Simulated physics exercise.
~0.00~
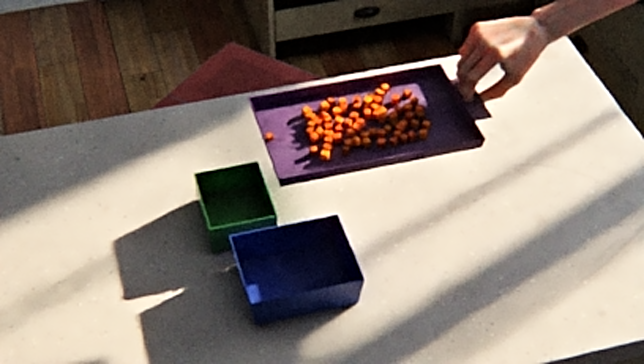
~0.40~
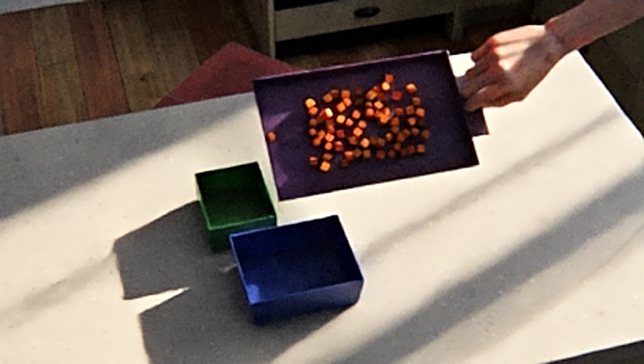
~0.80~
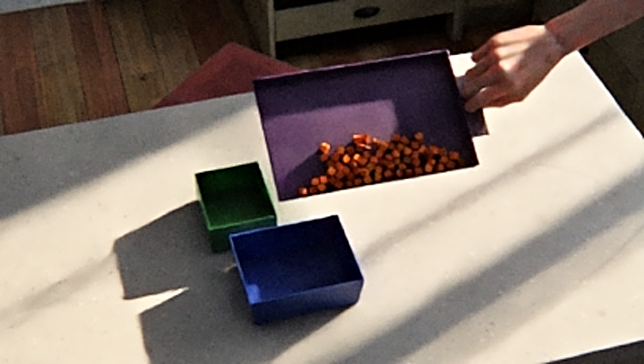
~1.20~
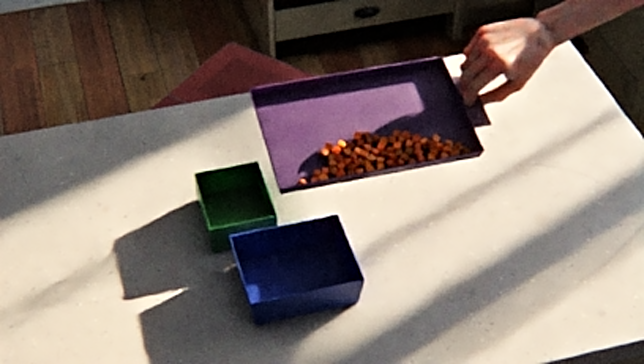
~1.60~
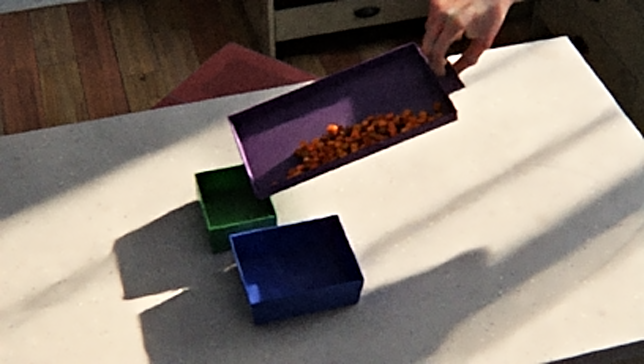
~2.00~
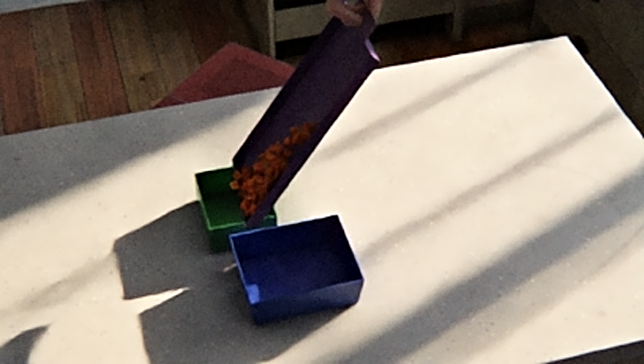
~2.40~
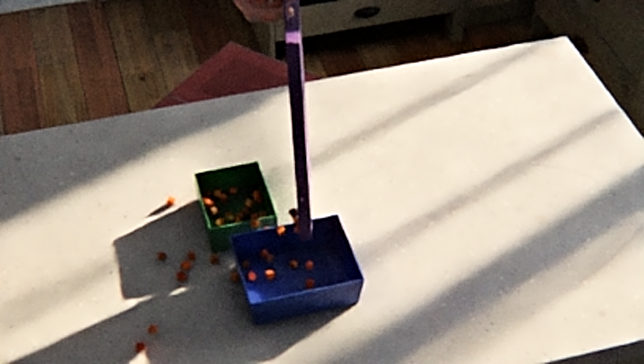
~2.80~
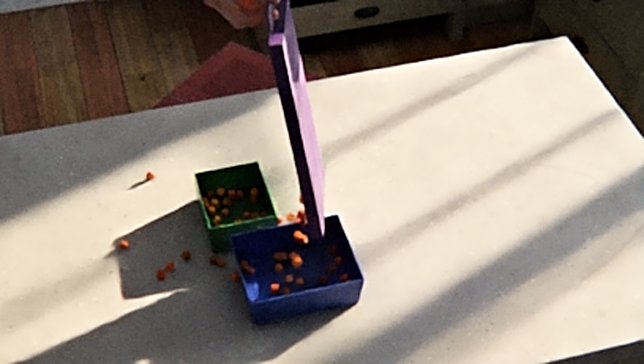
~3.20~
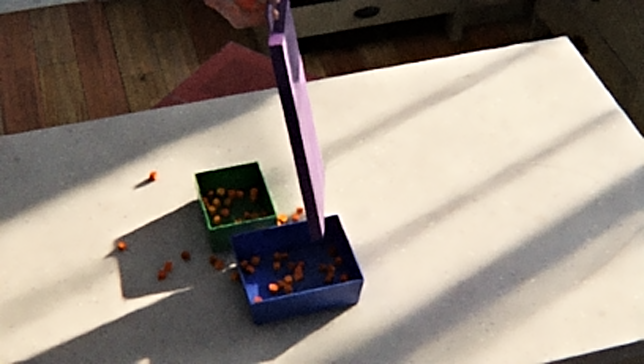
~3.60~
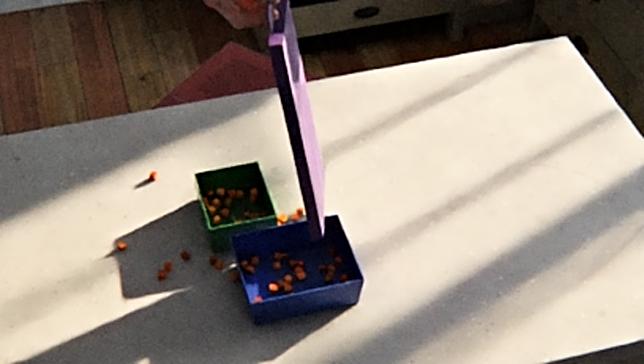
A hand tips carrot cubes from a purple tray into green and blue tins, scattering some.
